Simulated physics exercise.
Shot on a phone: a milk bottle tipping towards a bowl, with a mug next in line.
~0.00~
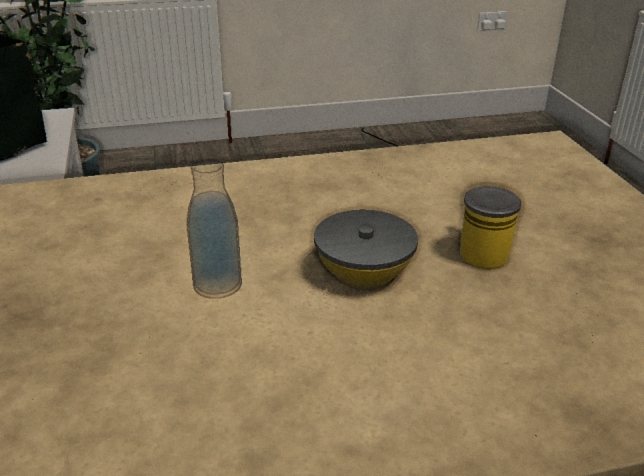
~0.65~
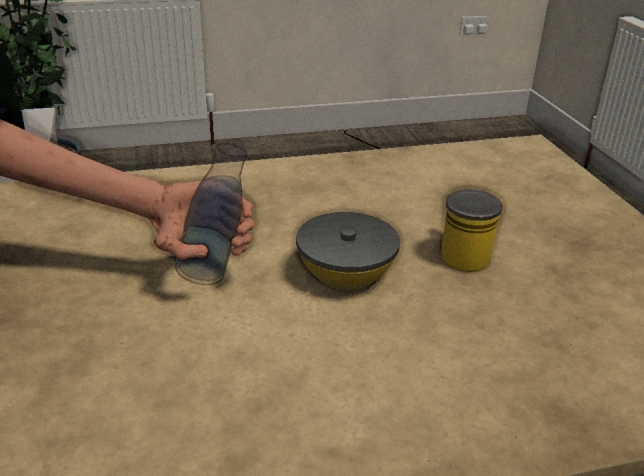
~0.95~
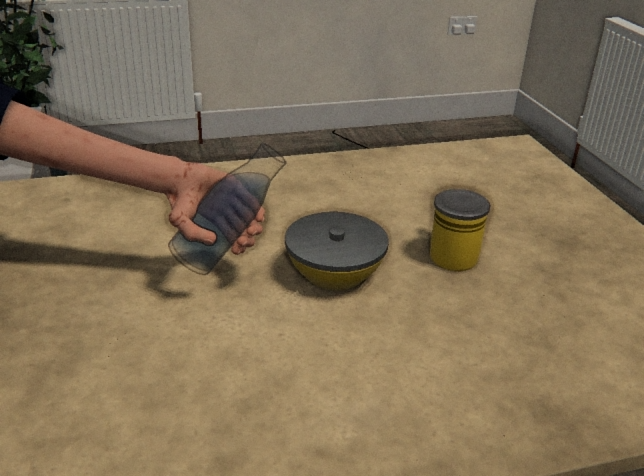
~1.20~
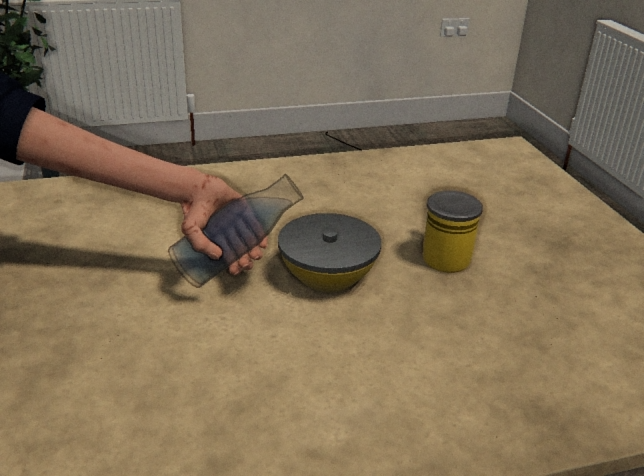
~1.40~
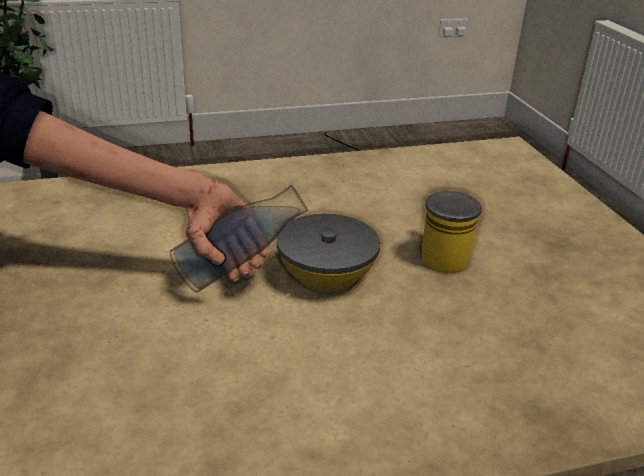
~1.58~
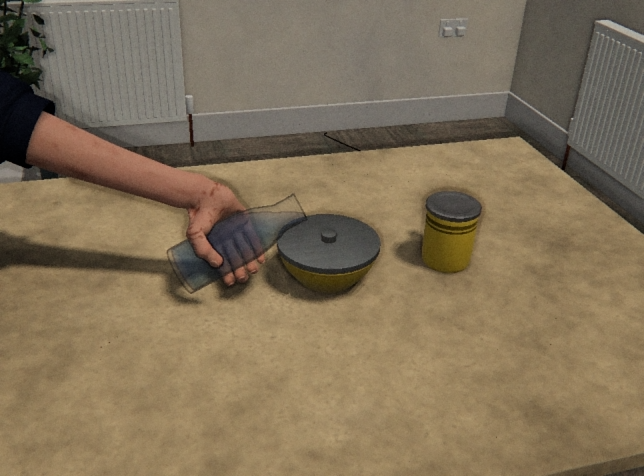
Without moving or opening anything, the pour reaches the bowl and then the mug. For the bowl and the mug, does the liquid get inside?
In order: Looks like the bowl will turn the pour away; looks like the mug will turn the pour away.
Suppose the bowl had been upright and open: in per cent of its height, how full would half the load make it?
50 %, roughly.
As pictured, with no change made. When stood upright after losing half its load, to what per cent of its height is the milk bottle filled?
Level: Approx. 35 %.
After 2.3 s, it hits the lid of the bowl and runs off.
After 3.2 s, it hits the lid of the mug and runs off.
After 4.6 s, the bowl is empty, in a puddle; the mug is empty, in a puddle.
